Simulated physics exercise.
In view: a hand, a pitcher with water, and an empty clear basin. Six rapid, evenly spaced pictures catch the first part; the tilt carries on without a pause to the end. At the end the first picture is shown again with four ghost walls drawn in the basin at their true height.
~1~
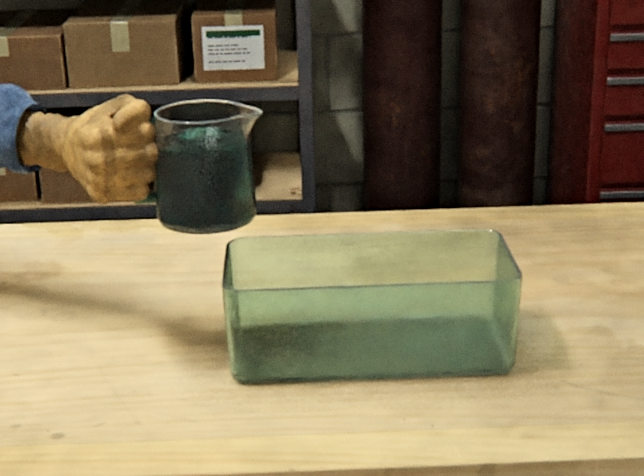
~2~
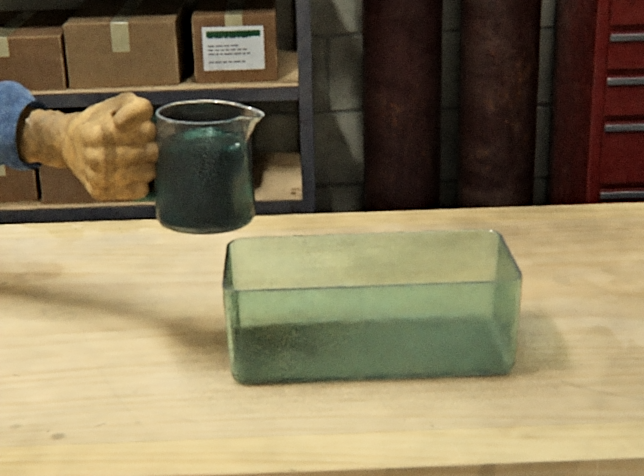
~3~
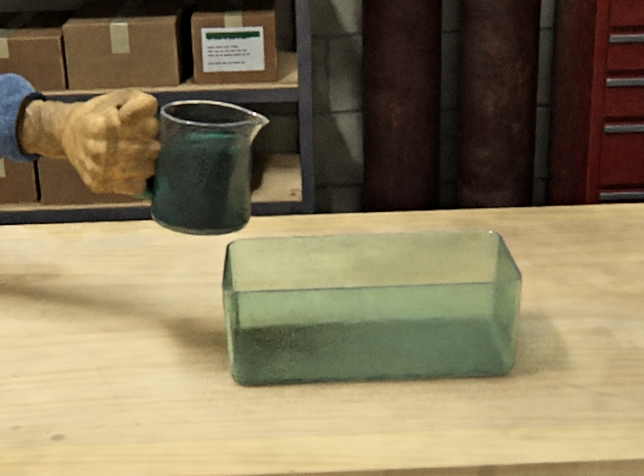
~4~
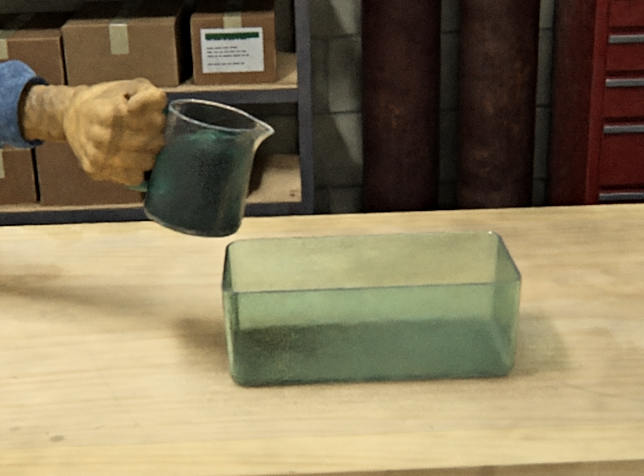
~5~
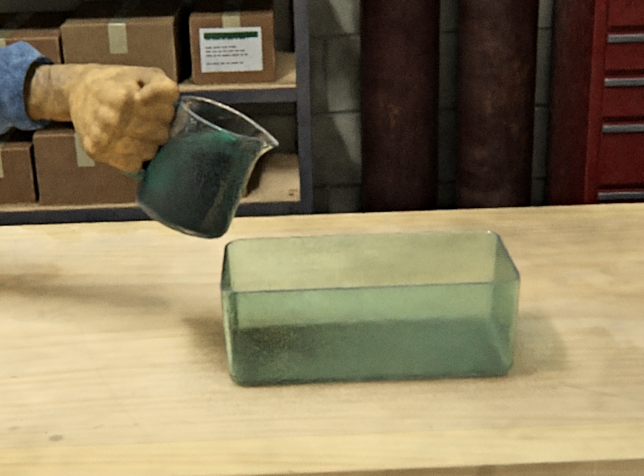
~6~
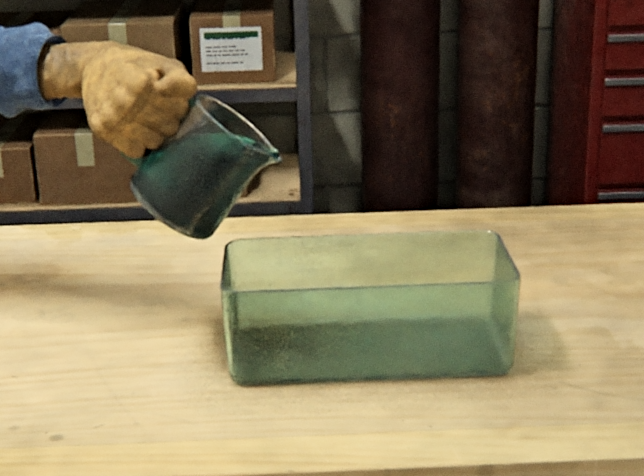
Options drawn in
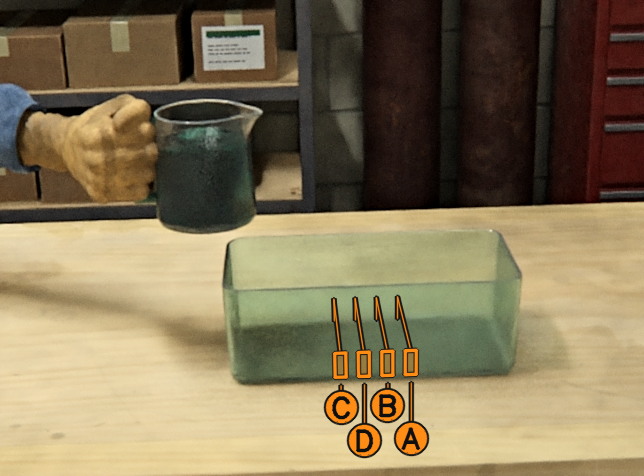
A pitcher of dark water, held upright by a gloved hand above an empty clear basin on a wooden table, began to lean and tilted steadily to the right, with nothing leaving its lip.
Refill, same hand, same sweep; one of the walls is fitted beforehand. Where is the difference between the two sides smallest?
Choose C.
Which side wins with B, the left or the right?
The left one.
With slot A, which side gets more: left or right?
The left one.
In orange, A at (411, 382); B at (387, 383); C at (341, 385); D at (364, 384).
With A, about 85 % ends left of the wall and 13 % right of it.
With B, about 87 % ends left of the wall and 11 % right of it; 3 % is lost outside.
With C, about 55 % ends left of the wall and 45 % right of it.
With D, about 74 % ends left of the wall and 21 % right of it; 5 % is lost outside.
